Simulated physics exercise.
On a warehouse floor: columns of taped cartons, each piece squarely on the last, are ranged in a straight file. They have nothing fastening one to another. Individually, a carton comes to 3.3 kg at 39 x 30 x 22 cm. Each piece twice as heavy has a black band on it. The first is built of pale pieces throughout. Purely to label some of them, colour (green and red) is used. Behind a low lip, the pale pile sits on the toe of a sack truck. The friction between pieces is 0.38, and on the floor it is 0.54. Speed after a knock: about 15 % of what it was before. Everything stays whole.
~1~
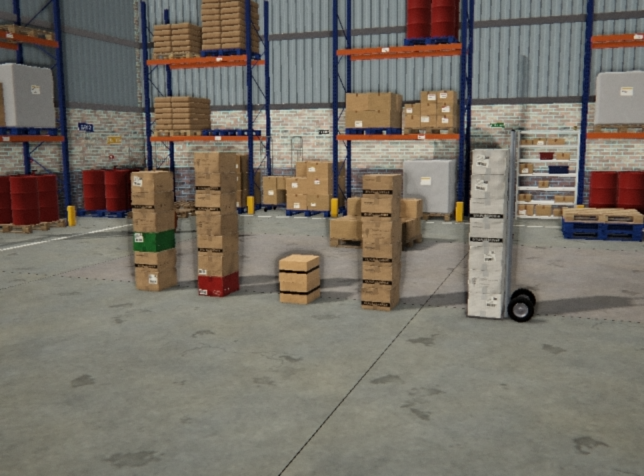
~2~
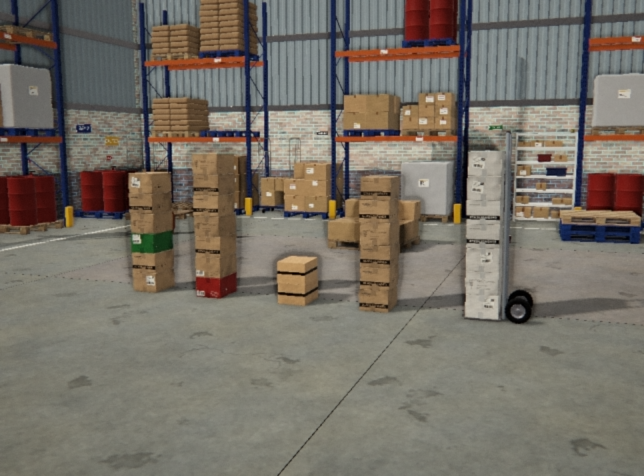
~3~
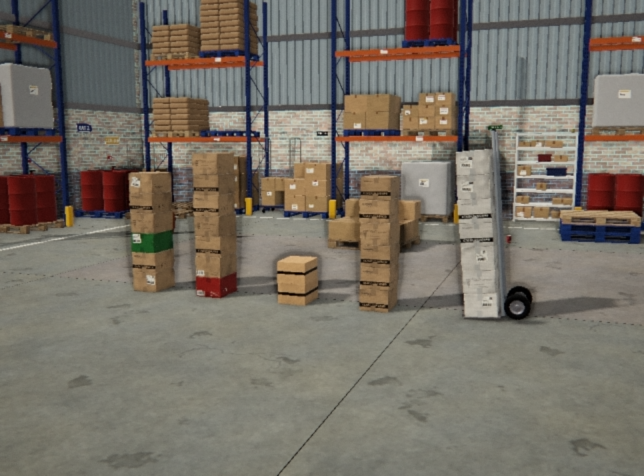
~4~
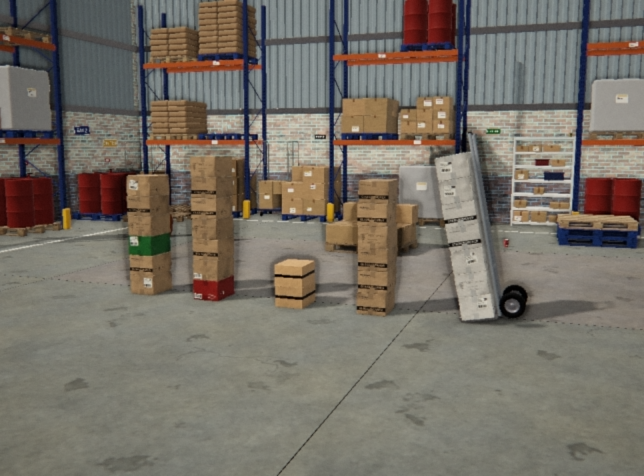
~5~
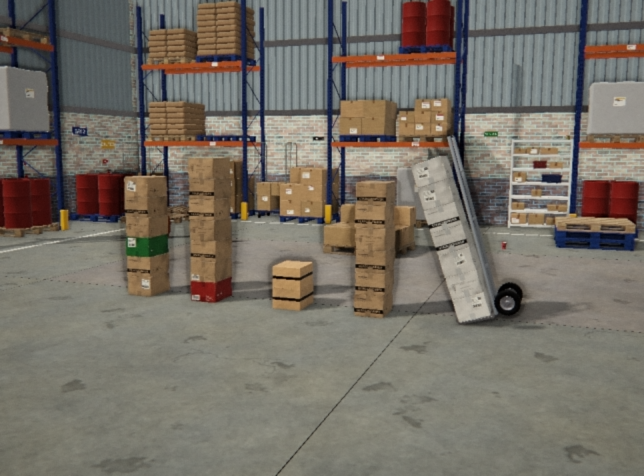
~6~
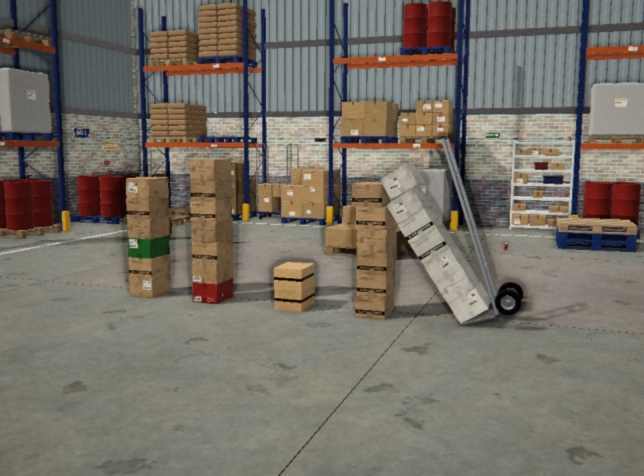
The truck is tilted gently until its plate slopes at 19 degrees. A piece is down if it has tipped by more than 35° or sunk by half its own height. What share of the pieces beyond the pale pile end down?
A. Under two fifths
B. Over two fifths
The answer is A.
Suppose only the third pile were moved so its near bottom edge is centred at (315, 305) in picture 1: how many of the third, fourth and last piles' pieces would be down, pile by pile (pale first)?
You'd end with the third pile at 1, the fourth at 0 and the last at 0 down.
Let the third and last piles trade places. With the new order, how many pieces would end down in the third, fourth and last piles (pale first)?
Down per pile: Third 6, fourth 7, last 1.
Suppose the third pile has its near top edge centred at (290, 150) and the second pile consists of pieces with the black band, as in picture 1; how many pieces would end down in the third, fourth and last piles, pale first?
The tally would be third 6, then fourth 6, then last 5.
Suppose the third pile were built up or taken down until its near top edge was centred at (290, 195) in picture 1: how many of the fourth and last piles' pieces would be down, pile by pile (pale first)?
Result: Fourth pile 6, last pile 6.
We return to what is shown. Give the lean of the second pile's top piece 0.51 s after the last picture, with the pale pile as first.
Measured from upright, roughly 20°.
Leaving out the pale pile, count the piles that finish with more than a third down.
1.
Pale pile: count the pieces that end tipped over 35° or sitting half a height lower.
That happens to 7 of them.
Then, 0.19 s after the last picture, 7 of the pale pile down; none of the 21 other cartons down, 5 disturbed.
Then, 0.51 s after the last picture, 7 of the pale pile down; none of the 21 other cartons down, 6 disturbed.
Then, 0.87 s after the last picture, 7 of the pale pile down; 5 of the 21 other cartons down.
At rest, 7 of the pale pile down; 5 of the 21 other cartons down; red carton unmoved; green carton unmoved. That is 24 per cent. As the last picture would show them, middles, red carton near (212, 290), green carton near (149, 246).
